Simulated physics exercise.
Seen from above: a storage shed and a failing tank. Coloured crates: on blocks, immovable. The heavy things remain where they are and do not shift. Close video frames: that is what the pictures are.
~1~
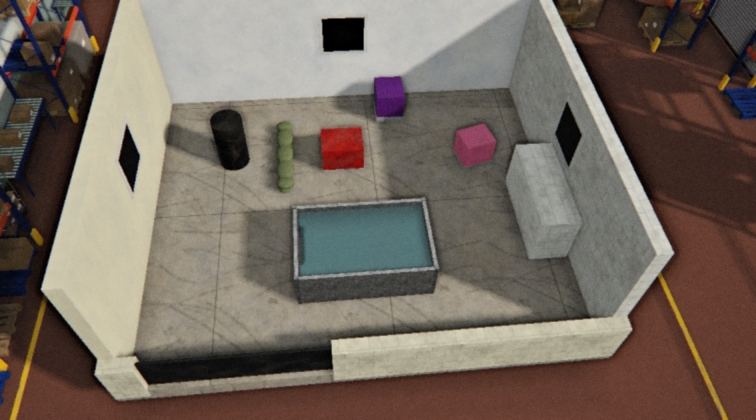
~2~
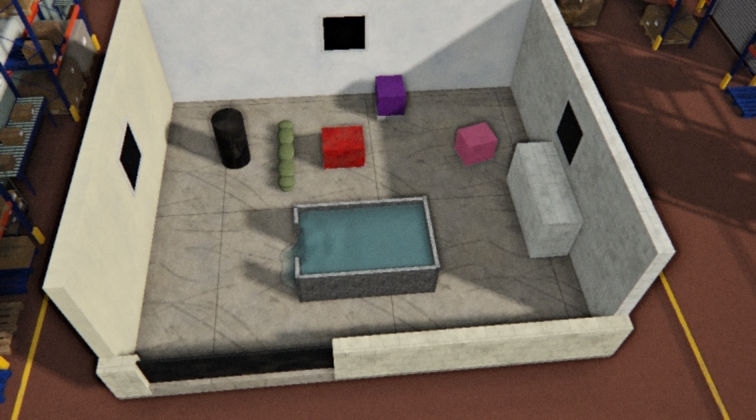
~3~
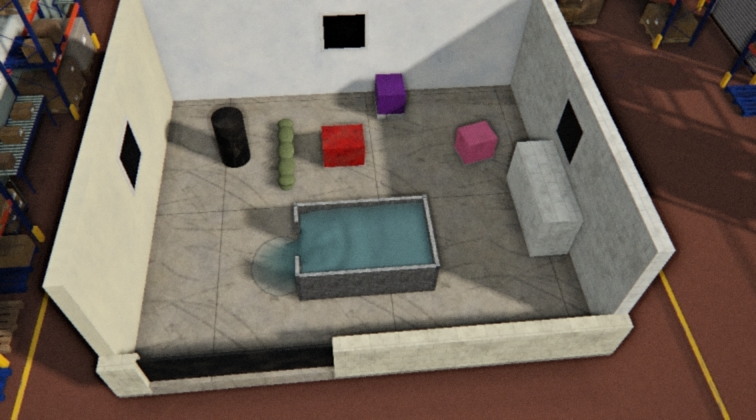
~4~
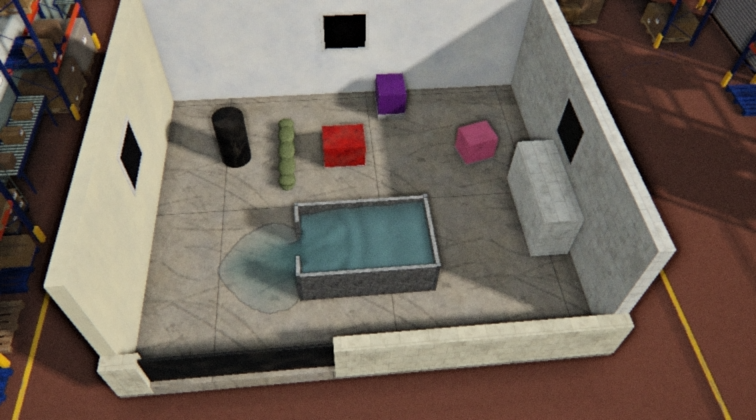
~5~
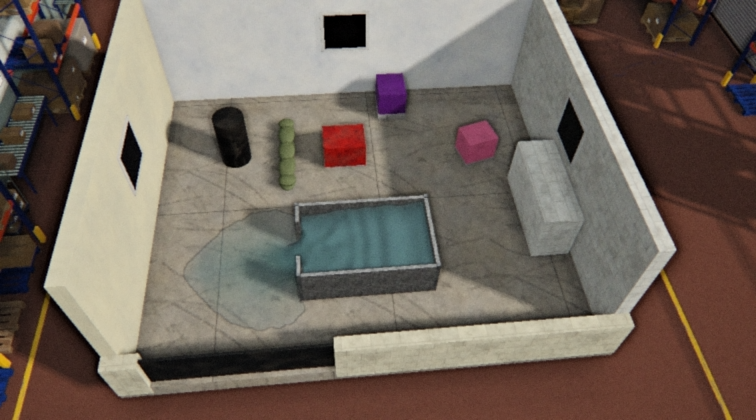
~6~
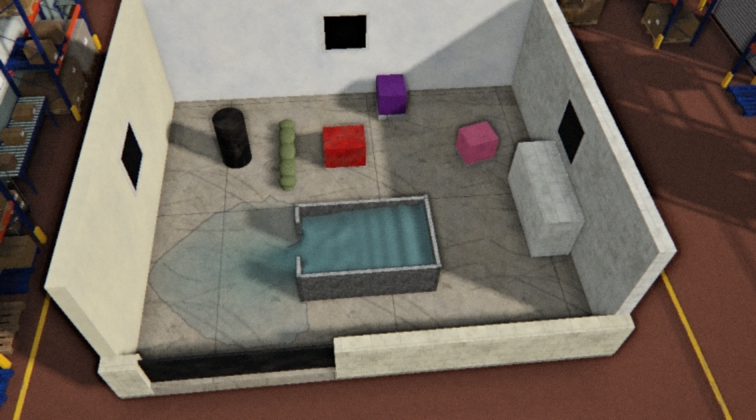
Water pours from a gap in the tank's left side and spreads leftward across the floor.
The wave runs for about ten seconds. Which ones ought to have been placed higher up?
In the end: The purple crate stays dry; the pink crate stays dry; the red crate gets soaked.
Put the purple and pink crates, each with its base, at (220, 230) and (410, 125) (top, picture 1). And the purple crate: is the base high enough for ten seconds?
Result - the purple crate is overtopped.
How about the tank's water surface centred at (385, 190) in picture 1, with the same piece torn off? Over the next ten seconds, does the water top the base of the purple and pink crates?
The purple crate is untouched and the pink crate is untouched.
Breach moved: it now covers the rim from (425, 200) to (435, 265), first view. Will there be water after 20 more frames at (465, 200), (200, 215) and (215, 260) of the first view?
Taking the points one after the other, they come out inundated, not soaked and not soaked.
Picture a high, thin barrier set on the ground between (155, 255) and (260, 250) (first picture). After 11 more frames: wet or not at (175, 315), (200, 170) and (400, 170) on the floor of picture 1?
First inundated, then inundated, then unwetted.
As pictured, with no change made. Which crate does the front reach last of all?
I'd name the pink crate.
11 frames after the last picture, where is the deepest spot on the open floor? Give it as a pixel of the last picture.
Around (140, 333).
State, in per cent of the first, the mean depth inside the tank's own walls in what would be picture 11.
Estimate: Around 72 %.
A moment on, water covers 20 % of the floor; the purple crate not reached, the pink crate not reached, the red crate not reached.
Next, water covers 25 % of the floor; the purple crate not reached, the pink crate not reached, the red crate not reached.
Then, water covers 35 % of the floor; the purple crate not reached, the pink crate not reached, the red crate not reached.
Later, water covers 55 % of the floor; the purple crate water round its plinth, the pink crate not reached, the red crate water round its plinth.
In the end, water covers 85 % of the floor; the purple crate stayed above the water, the pink crate stayed above the water, the red crate was topped.
